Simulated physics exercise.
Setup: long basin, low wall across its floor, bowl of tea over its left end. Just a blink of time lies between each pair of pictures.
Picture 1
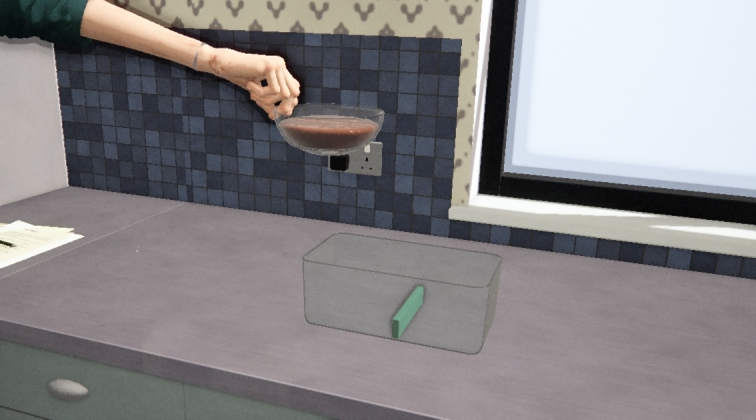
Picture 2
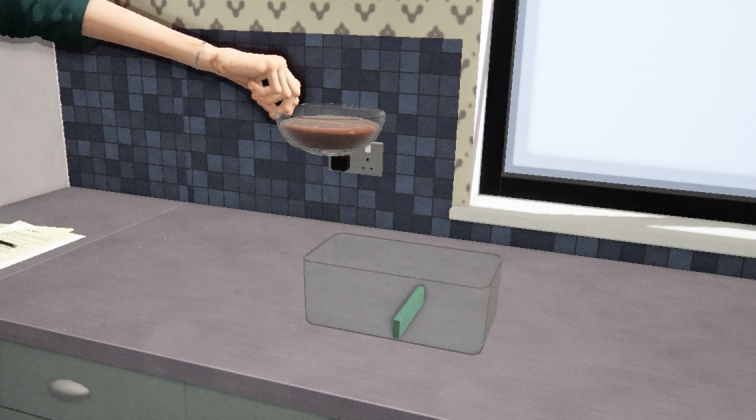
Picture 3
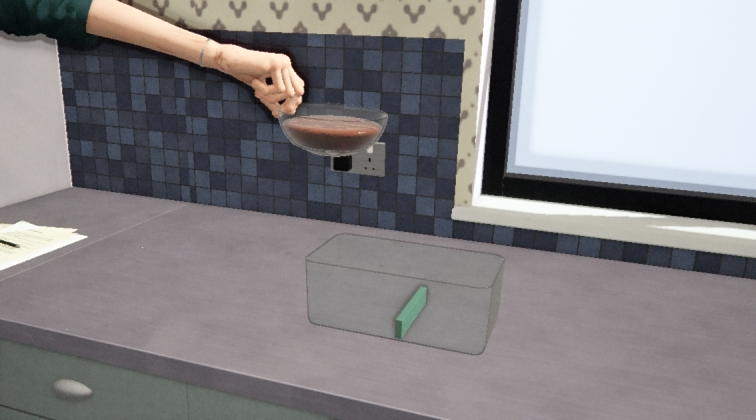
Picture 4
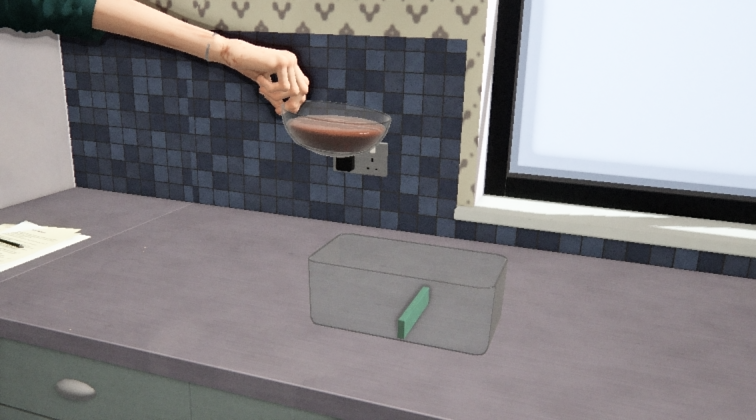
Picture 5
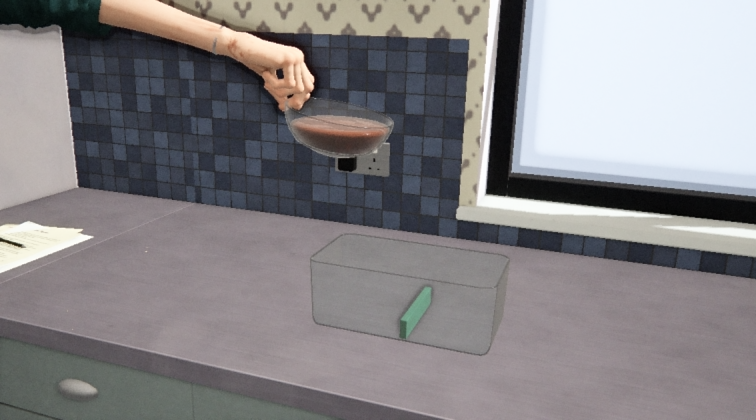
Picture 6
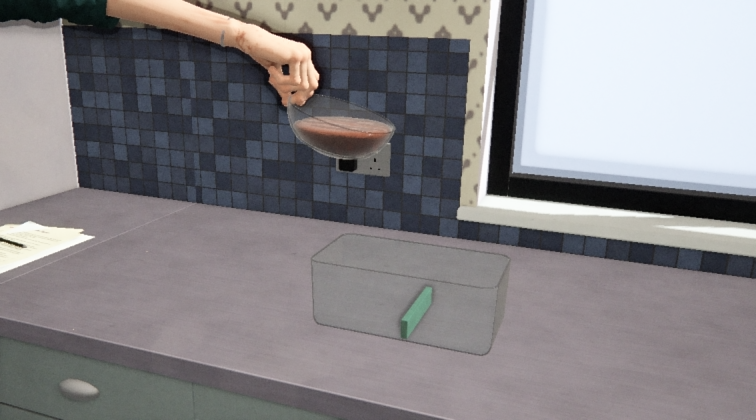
In this clip, a hand holds a glass bowl of reddish-brown liquid above the left part of a clear rectangular basin with a low green wall across its floor, and gradually tilts the bowl slightly to the right.
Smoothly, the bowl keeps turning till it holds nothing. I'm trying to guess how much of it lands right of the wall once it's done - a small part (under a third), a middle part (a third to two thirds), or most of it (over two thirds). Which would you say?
I'd say a middle part, a third to two thirds.
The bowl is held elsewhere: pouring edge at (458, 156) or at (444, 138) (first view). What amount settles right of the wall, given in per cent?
In turn 55 and 65 in a hundred.
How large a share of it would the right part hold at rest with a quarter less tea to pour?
Close to 50 per cent.
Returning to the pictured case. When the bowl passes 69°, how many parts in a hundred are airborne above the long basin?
Some 45 per cent.
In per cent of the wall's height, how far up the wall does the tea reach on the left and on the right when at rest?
I'd say close to 40 per cent on the left side and 70 on the right.
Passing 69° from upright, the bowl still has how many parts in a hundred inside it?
Roughly 30 %.
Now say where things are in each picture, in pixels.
In the first picture, it leans 0°; its right rim is at (380, 116); the tea meets the walls at (286, 119) and (378, 126); the long basin's rim runs from (319, 246) to (495, 272); the wall's top is at (409, 303).
In the second picture, it leans 1°; its right rim is at (381, 117); the tea meets the walls at (287, 119) and (378, 128).
In the third picture, it leans 3°; its right rim is at (384, 119); the tea meets the walls at (289, 118) and (381, 128).
In the fourth picture, it leans 6°; its right rim is at (387, 123); the tea meets the walls at (293, 118) and (385, 130).
In the fifth picture, it leans 11°; its right rim is at (390, 127); the tea meets the walls at (297, 118) and (388, 130).
In the sixth picture, it leans 16°; its right rim is at (391, 133); the tea meets the walls at (300, 120) and (391, 130).
A moment on, the tilt is 69° and 28 per cent is still to pour, 4 is left of the wall and 25 right of it.
Next, the tilt is 102° and 0 per cent is still to pour, 35 is left of the wall and 60 right of it.
Then the tilt is 109° and 0 per cent is still to pour, 39 is left of the wall and 60 right of it.
Later the tilt is 109° and 0 per cent is still to pour, 39 is left of the wall and 60 right of it.
At rest 39 per cent lies left of the wall, 60 right of it and 1 outside.
